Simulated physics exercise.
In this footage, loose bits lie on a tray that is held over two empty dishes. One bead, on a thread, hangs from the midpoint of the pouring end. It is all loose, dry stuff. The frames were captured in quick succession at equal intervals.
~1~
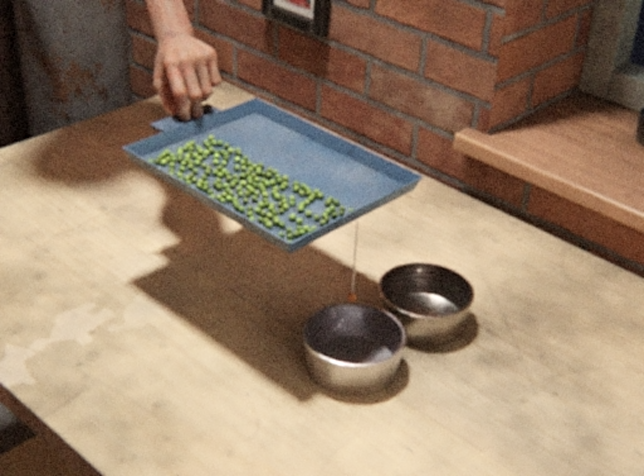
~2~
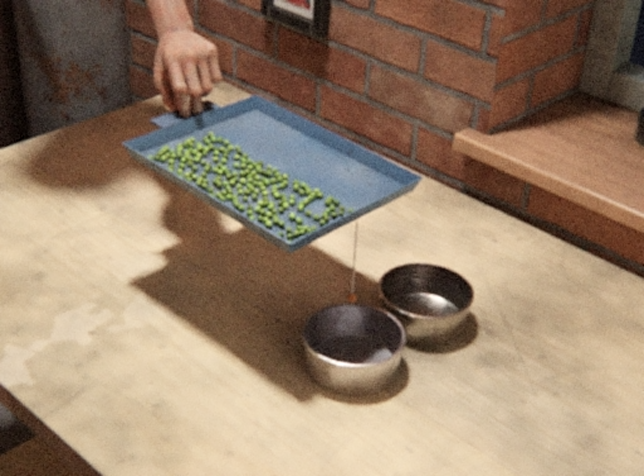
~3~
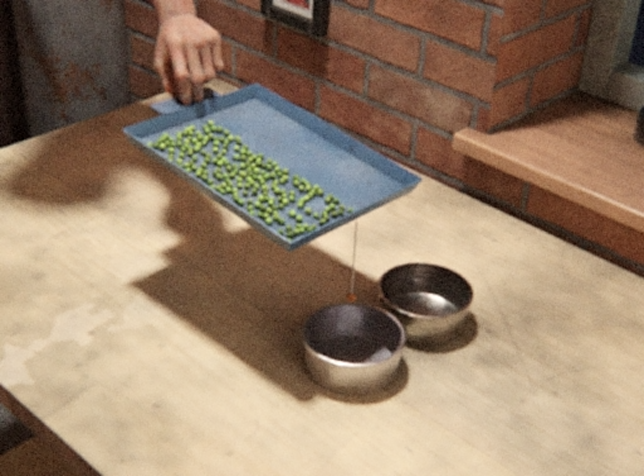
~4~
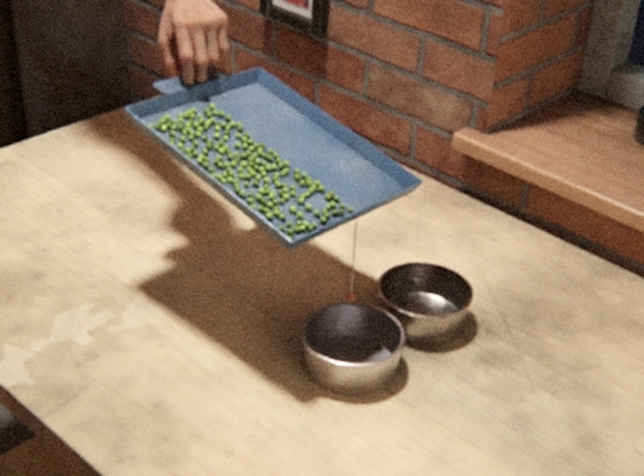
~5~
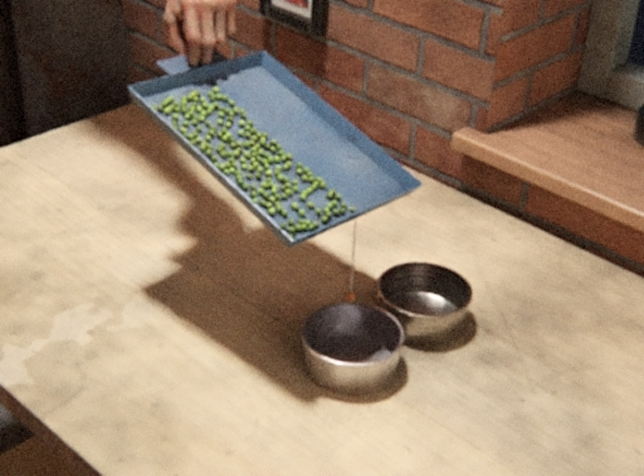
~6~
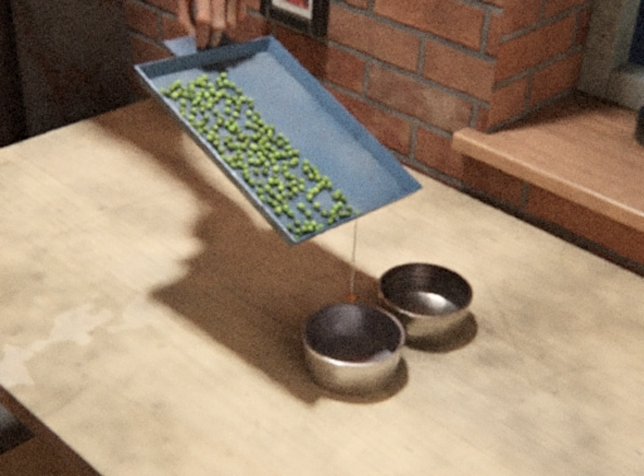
A hand at the upper left raises the handle end of a blue tray, slowly at first and then more steeply, while the far end stays almost in place and the green peas shift slightly. The tray, its peas gathered along the left side, hangs above two empty silvery metal dishes, with a thread dangling from its lower edge. The still camera looks down on a pale wooden table beside a red brick wall and ledge.
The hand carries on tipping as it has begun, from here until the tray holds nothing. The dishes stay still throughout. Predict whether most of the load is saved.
The dishes secure over fifty percent.
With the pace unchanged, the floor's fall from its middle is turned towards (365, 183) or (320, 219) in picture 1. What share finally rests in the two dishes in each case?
80 and 40 per cent, in that order.
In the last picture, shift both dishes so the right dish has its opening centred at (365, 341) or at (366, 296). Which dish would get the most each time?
Well, the right-side one at the first spot and the right-side one at the second.
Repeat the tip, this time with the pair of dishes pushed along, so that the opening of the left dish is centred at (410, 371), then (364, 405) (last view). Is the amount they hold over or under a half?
Short of half, then short of half.
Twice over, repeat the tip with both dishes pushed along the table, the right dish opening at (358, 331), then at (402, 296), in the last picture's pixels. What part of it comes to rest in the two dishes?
About 40 and 70 per cent respectively.
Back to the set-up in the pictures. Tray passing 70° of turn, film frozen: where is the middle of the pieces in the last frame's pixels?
In the last view, the load is centred close to (377, 222).
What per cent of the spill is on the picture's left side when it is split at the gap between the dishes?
Close to 20 %.
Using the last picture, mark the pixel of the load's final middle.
Roughly pixel (415, 326).
Soon, tray tipped steeply; about two thirds on the tray; a stray few in the left dish; a stray few in the right dish; a stray few outside both; about a third in the air.
A while on, tray tipped past a quarter turn; about a third in the left dish; about half in the right dish; a small part outside both; a small part in the air.
Towards the end, tray tipped past a quarter turn; about a third in the left dish; about half in the right dish; about a quarter outside both.
Finally, tray tipped past a quarter turn; about a third in the left dish; about half in the right dish; about a quarter outside both.
